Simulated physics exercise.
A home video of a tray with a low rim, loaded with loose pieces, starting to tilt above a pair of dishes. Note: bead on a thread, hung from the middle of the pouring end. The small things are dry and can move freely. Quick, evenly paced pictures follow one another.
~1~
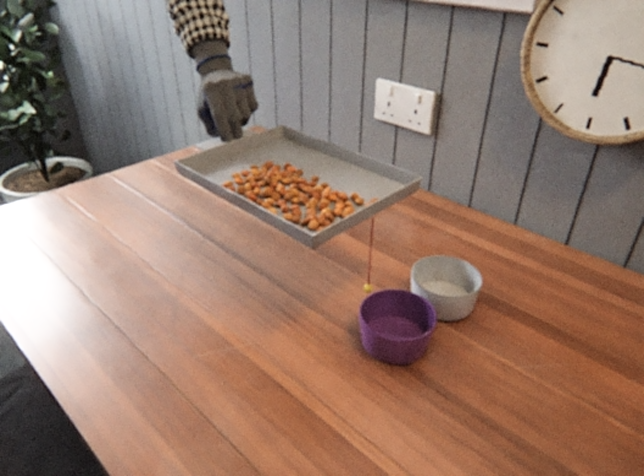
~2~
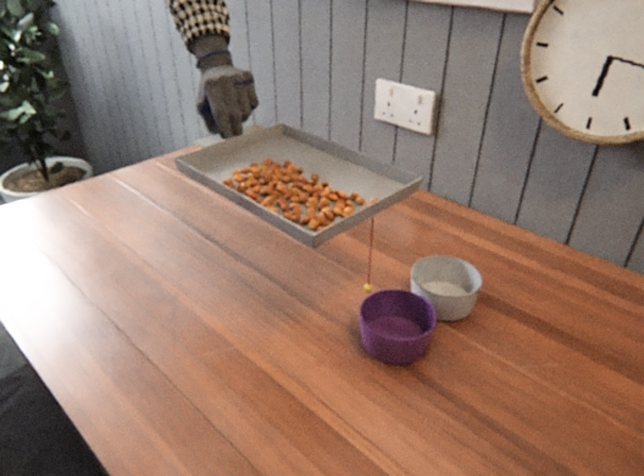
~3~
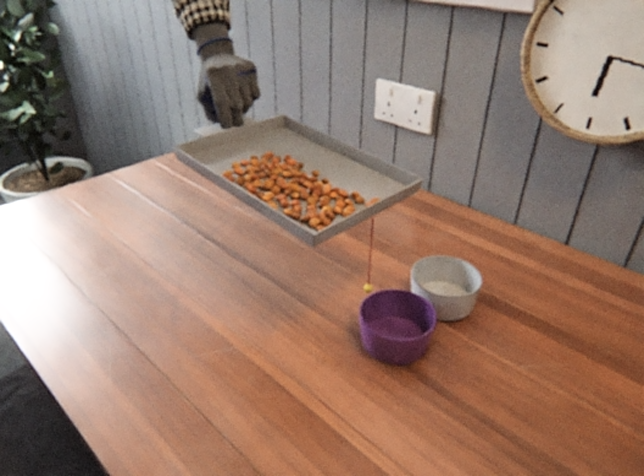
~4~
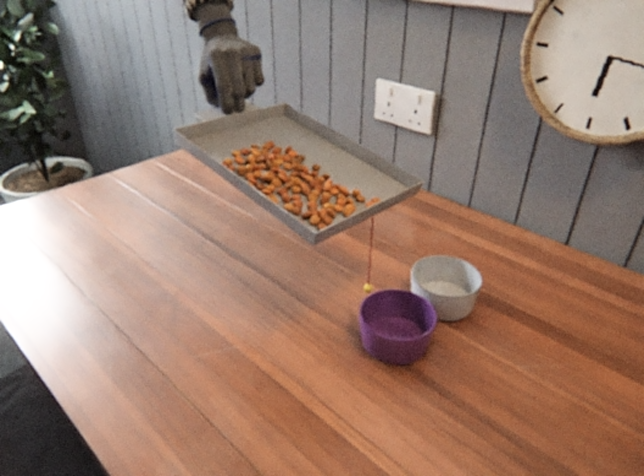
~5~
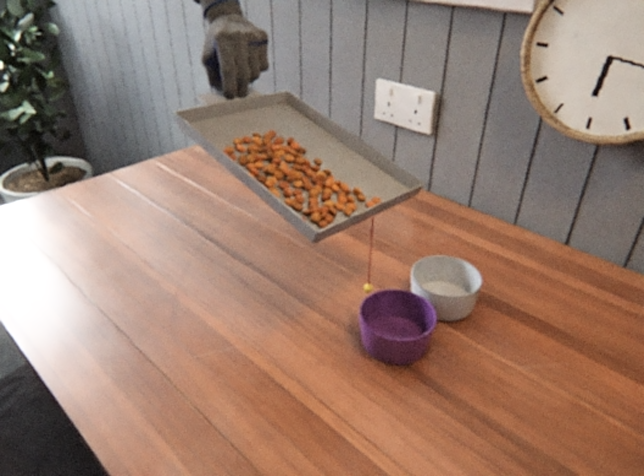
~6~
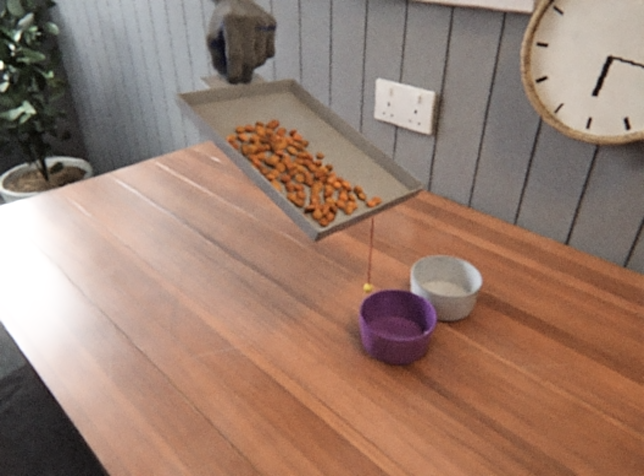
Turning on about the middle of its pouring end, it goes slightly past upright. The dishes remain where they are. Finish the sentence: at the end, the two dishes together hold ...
... more than half of the load.
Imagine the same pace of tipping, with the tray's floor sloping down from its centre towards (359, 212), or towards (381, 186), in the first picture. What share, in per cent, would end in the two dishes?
The first gives 50 %, the second 30 %.
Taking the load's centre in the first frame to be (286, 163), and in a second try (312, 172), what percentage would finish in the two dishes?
Estimate: 70 % first, 70 % second.
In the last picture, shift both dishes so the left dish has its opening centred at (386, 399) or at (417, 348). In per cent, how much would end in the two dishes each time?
Roughly 0 per cent, then roughly 20 per cent.
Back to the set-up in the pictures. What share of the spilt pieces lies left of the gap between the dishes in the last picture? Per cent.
70 per cent or thereabouts.
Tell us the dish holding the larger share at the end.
Observation: The greater share ends in the dish at the left.
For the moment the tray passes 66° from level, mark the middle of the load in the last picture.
Roughly at (378, 198).
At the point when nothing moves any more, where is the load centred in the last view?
Centre at rest, last view: Approx. (408, 327).
Soon after the last picture, tray tipped steeply; nearly all on the tray; a stray few in the air.
A little later, tray tipped past a quarter turn; about a third on the tray; about a quarter in the left dish; a small part in the right dish; a small part outside both; about a quarter in the air.
Later still, tray tipped past a quarter turn; about half in the left dish; about a quarter in the right dish; about a third outside both.
At rest, tray tipped past a quarter turn; about half in the left dish; about a quarter in the right dish; about a third outside both.
